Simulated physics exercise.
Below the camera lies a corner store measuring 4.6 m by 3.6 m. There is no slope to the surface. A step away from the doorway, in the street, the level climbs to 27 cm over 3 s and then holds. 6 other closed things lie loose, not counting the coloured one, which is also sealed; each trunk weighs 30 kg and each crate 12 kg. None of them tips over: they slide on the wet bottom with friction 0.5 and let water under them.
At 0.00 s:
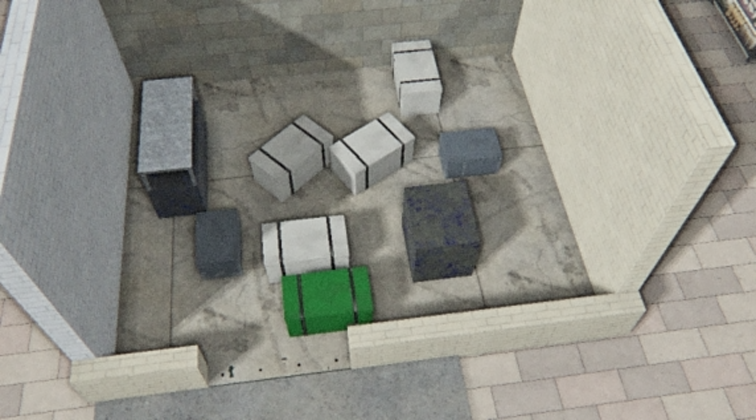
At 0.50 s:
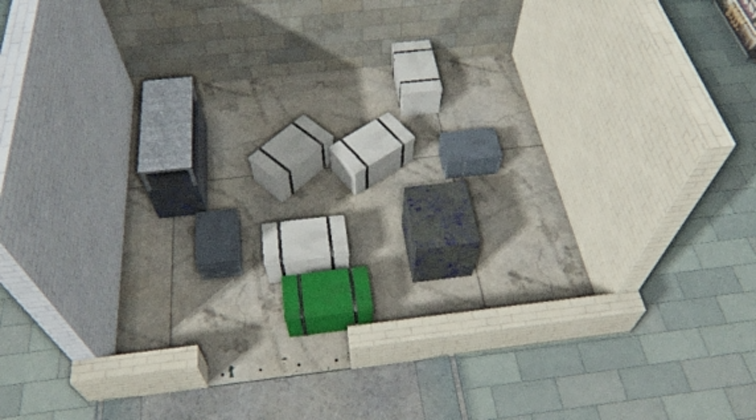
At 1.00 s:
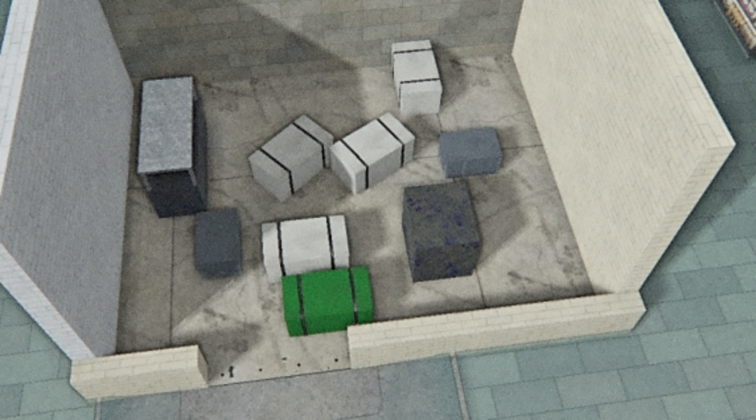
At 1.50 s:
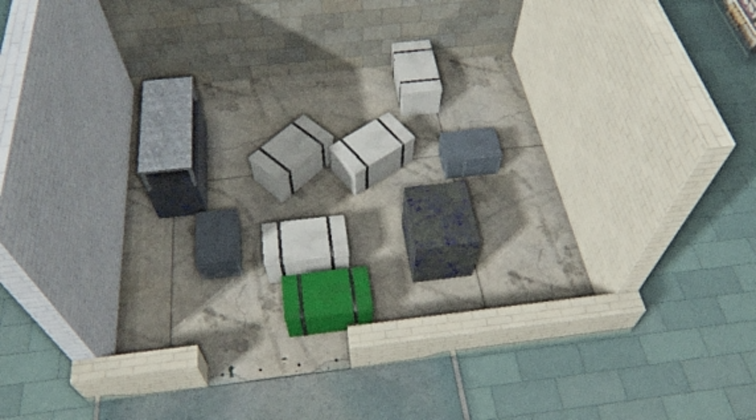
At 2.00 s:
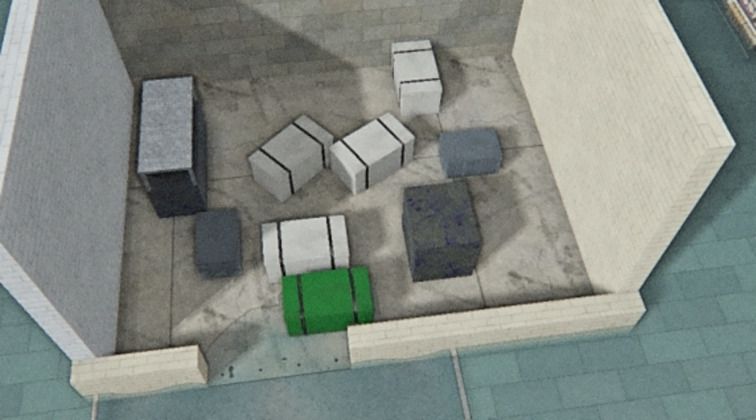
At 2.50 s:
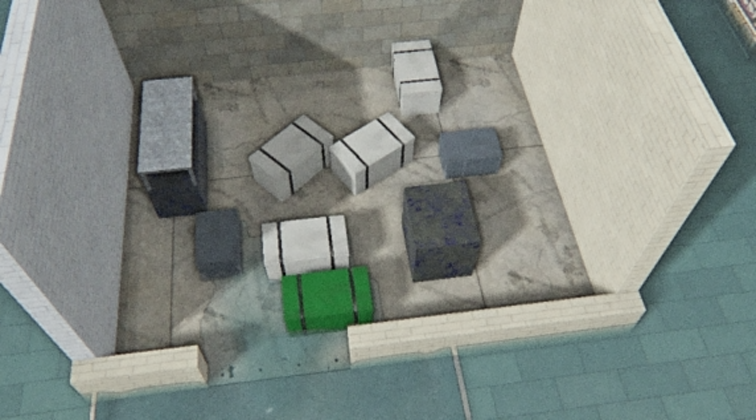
A walled store holds unmoving boxes as water covers the paving outside, then enters the doorway.
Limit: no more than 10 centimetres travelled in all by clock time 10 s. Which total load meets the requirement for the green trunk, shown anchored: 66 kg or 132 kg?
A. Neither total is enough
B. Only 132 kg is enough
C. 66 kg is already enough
(B) Only 132 kg is enough.
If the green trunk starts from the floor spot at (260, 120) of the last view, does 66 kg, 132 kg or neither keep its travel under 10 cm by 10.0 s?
Only the larger holds.
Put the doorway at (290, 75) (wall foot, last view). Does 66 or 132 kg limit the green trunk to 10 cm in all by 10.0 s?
Result: Heavier option only.
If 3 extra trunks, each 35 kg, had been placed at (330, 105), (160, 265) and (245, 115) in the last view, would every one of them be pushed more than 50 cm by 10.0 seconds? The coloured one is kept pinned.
Order as asked: Goes beyond / stays within / goes beyond.
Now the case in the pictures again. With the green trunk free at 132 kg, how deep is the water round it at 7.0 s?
Something like 11 centimetres.
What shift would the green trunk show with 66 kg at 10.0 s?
It would be some 80 cm from its spot.
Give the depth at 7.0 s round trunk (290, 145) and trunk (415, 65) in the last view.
Close to 4 and 6 centimetres.
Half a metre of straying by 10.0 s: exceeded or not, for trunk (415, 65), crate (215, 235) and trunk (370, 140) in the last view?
In that order: Beyond, beyond, below.
After 3.5 s the green trunk would be 13 cm from its start with 66 kg and 0 cm from its start with 132 kg; 12 cm of water round it then.
After 4.5 s the green trunk would be 48 cm from its start with 66 kg and 0 cm from its start with 132 kg; 11 cm of water round it then.
After 7.0 s the green trunk would be 64 cm from its start with 66 kg and 0 cm from its start with 132 kg; 11 cm of water round it then.
After 10.0 s the green trunk would be 85 cm from its start with 66 kg and 0 cm from its start with 132 kg; 12 cm of water round it then.
